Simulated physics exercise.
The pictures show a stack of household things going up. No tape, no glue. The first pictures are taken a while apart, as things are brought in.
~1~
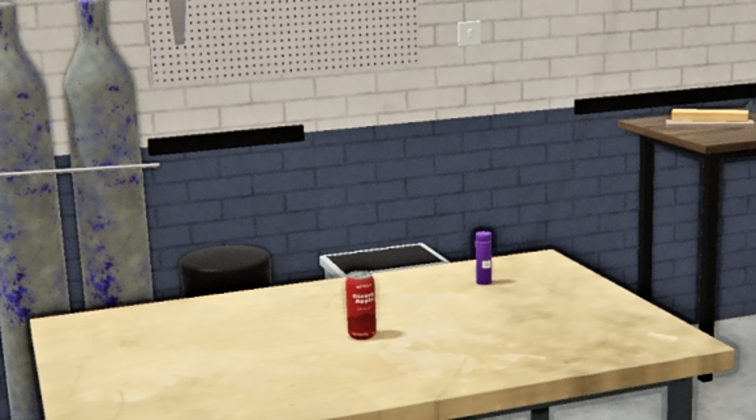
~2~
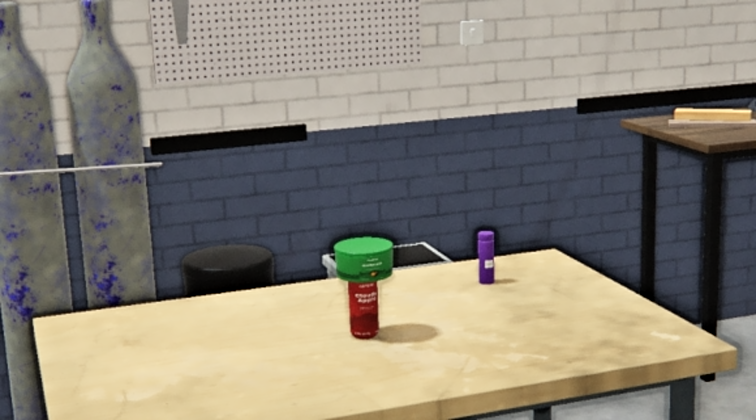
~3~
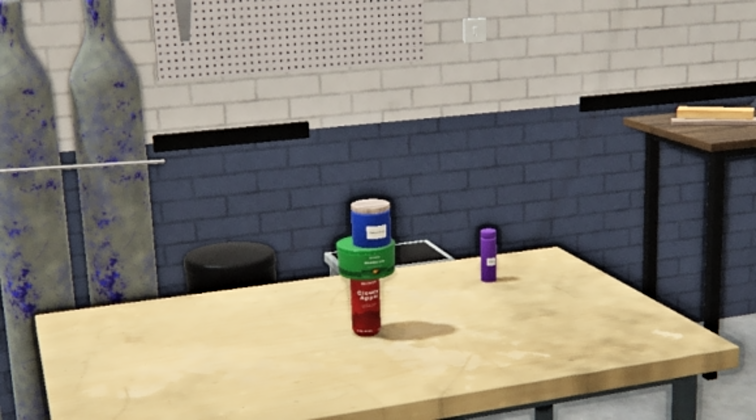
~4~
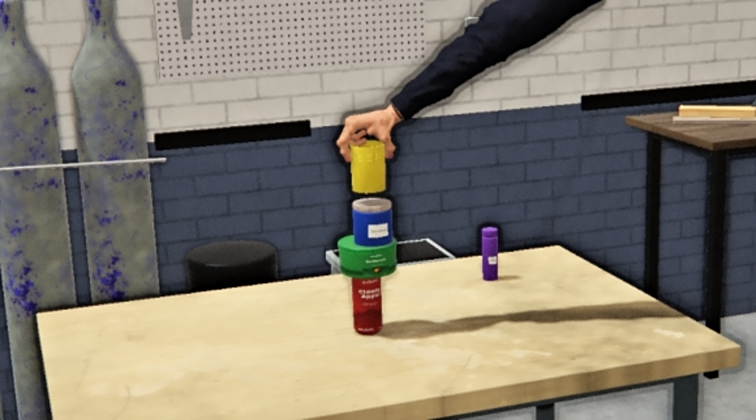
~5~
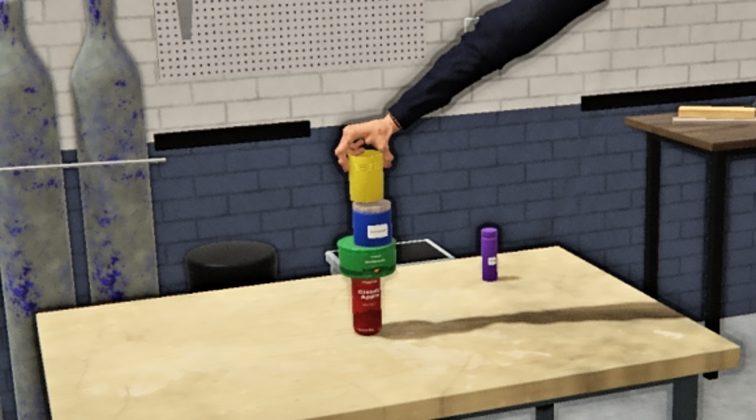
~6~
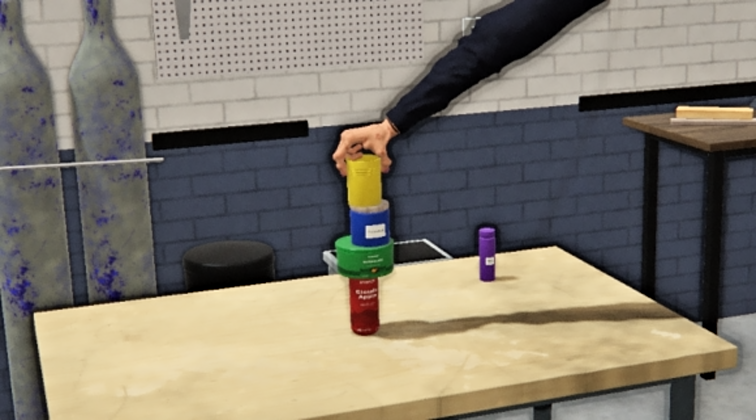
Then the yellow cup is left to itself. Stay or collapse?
It stays up.
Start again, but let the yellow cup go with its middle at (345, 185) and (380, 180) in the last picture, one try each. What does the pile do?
First, it gives way; second, it holds.
Then, 0.40 s later than the last frame, all is still.
Then, 1.20 s later than the last frame, yellow cup resting near (364, 181).
When it is over, all 5 as before. End places, in pixels of the last picture, yellow cup near (364, 181). The pile holds.
